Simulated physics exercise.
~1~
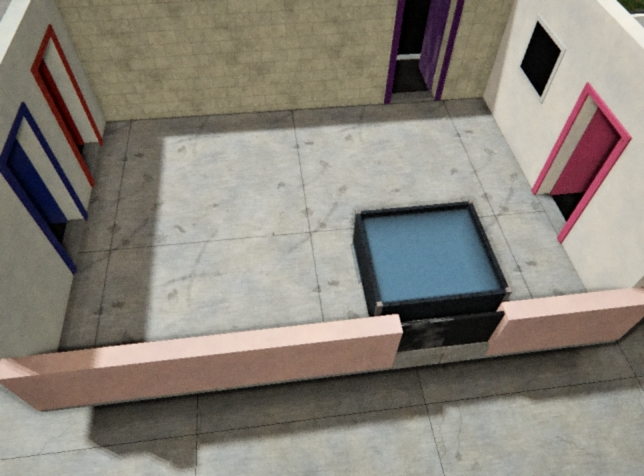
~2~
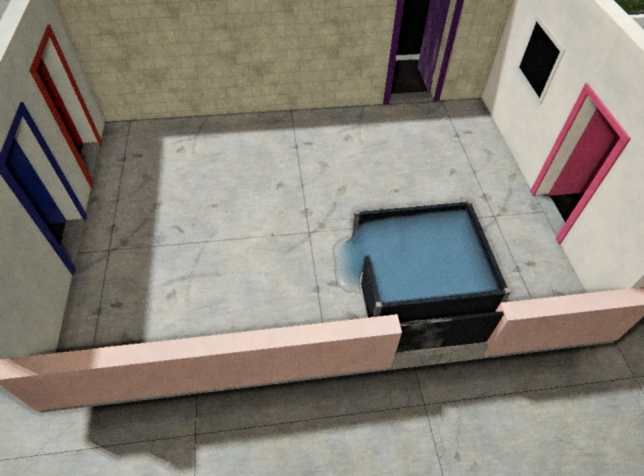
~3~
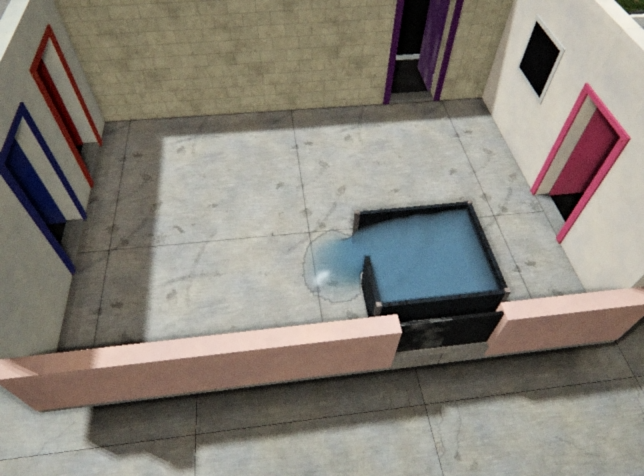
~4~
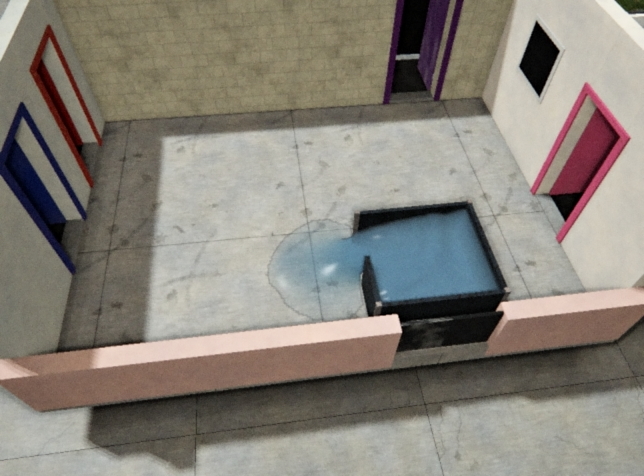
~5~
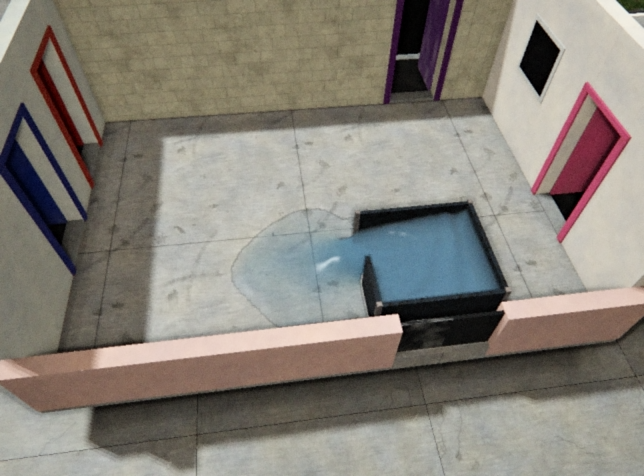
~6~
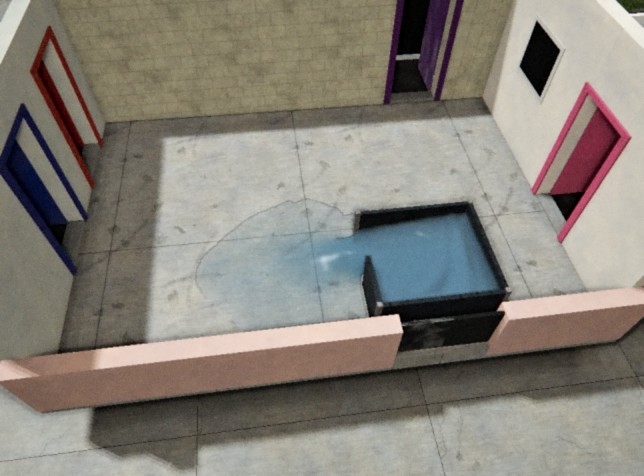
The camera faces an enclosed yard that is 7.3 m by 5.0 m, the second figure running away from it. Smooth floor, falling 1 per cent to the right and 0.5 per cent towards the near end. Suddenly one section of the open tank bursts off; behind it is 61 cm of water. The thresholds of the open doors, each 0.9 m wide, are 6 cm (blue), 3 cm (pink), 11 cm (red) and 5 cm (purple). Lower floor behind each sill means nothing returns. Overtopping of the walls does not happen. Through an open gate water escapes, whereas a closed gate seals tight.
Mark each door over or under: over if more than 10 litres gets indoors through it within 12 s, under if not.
Blue door: Over, pink door: Under, red door: Under, purple door: Under.
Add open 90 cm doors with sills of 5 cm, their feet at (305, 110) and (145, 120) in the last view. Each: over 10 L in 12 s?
Taking them in order, the first gets too little and the second enough.
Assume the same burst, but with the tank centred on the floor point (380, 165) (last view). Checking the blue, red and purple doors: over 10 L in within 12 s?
Well, against that limit, at blue it's too much, at red it's too much, and at purple it's within bounds.
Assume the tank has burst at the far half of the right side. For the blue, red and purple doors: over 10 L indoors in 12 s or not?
Then blue would come out on the low side, red on the low side and purple on the low side.
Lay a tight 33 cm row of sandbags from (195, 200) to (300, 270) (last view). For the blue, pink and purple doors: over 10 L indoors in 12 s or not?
Door by door: Blue limit kept, pink limit kept, purple limit kept.
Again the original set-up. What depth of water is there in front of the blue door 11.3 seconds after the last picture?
The depth there is around 3.0 cm.
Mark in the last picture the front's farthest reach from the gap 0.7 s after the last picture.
I'd put it near pixel (92, 251) of the last picture.
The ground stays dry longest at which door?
The pink door is last.
Then, 0.7 s after the last picture water covers 30 % of the floor and is deepest (28 cm) near (348, 256); blue door not reached, pink door not reached, red door not reached, purple door not reached.
Then, 1.5 s after the last picture water covers 45 % of the floor and is deepest (28 cm) near (56, 367); blue door 14 cm at the sill, 7 L in, pink door not reached, red door not reached, purple door not reached.
Then, 2.8 s after the last picture water covers 50 % of the floor and is deepest (18 cm) near (131, 346); blue door 11 cm at the sill, 40 L in, pink door not reached, red door 8 cm at the sill, 0 L in, purple door not reached.
Then, 6.3 s after the last picture water covers 60 % of the floor and is deepest (9 cm) near (143, 143); blue door 5 cm at the sill, 55 L in, pink door not reached, red door 6 cm at the sill, 0 L in, purple door not reached.
Then, 11.3 s after the last picture water covers 95 % of the floor and is deepest (8 cm) near (364, 332); blue door 3 cm at the sill, 56 L in, pink door 6 cm at the sill, 3 L in, red door 2 cm at the sill, 0 L in, purple door 2 cm at the sill, 0 L in.
